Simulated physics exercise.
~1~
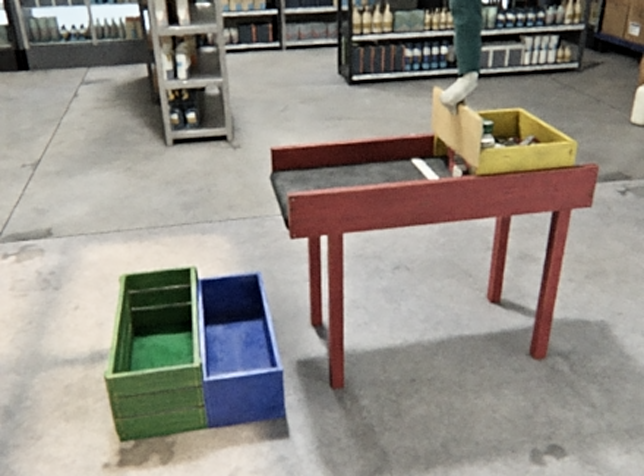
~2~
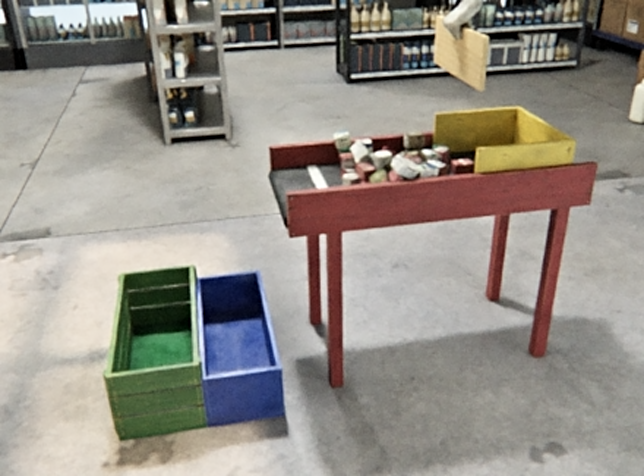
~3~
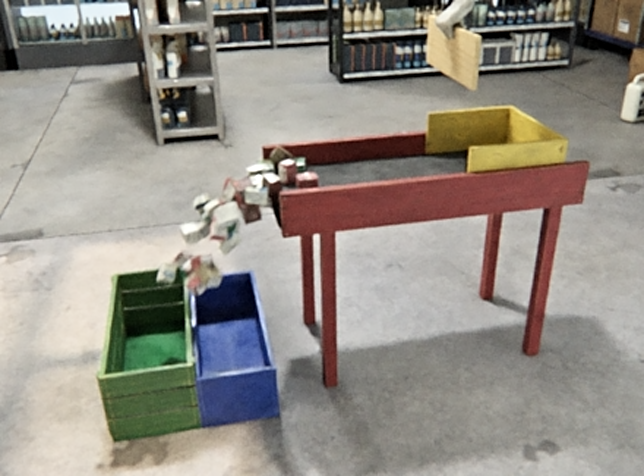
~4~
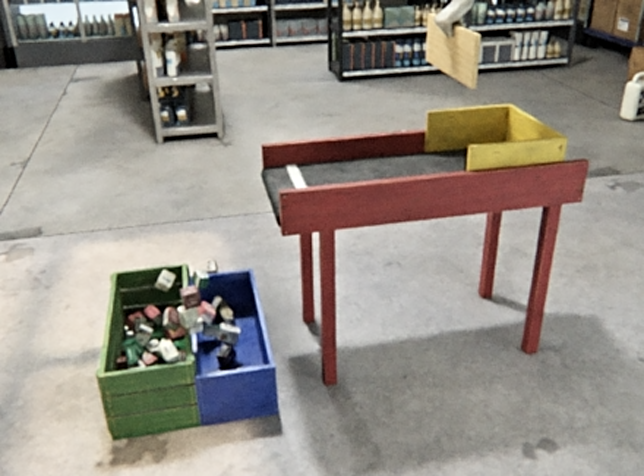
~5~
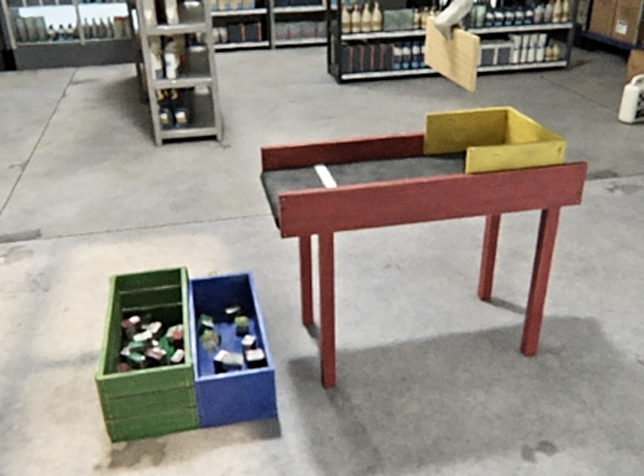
The video shows a raised wooden gate releasing small cartons from a yellow pen onto a dark belt on a red stand, which carries them left and spills them off its end, leaving most in the green tote and some in the blue one beside it.
